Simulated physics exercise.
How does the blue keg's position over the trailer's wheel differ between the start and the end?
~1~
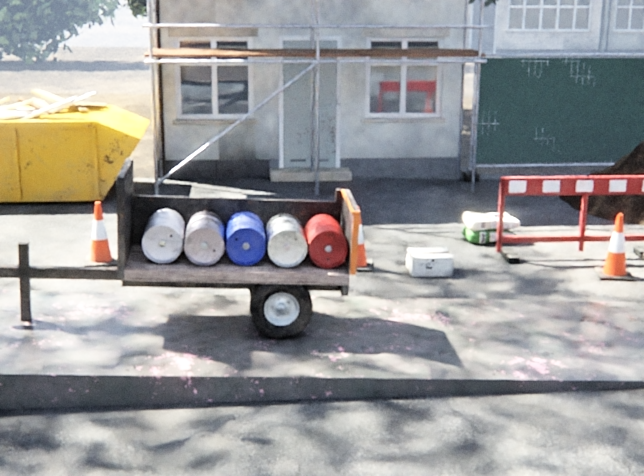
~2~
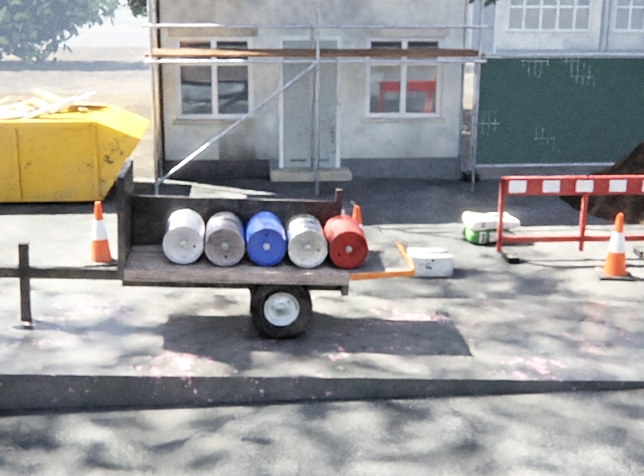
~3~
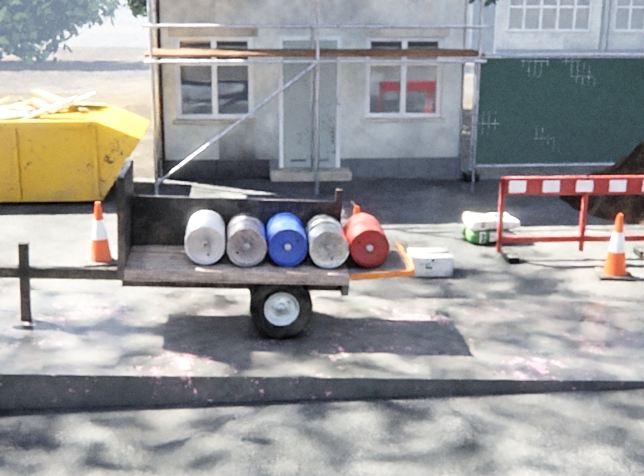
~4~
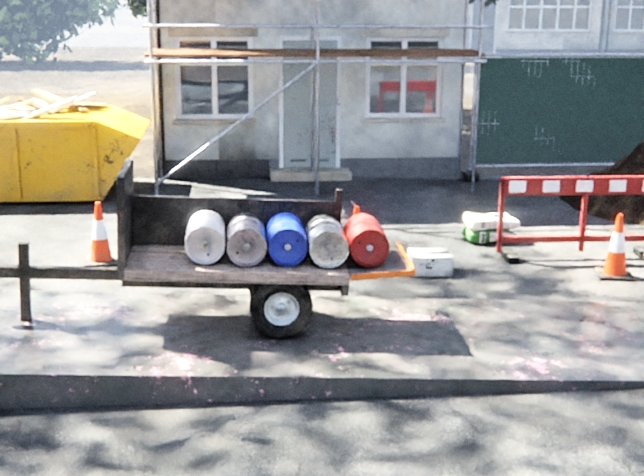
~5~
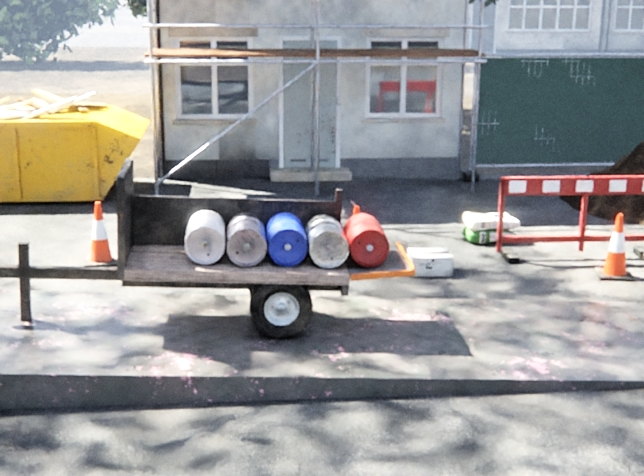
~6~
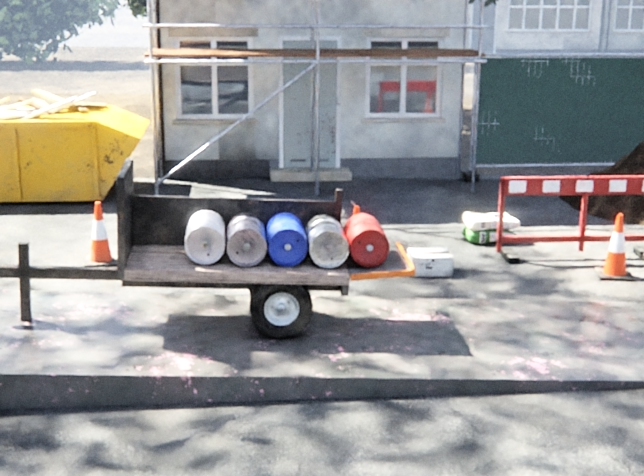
At the start the blue keg lies a little to the left of the wheel. By the end it has shifted right and rests on the bed almost directly above it.
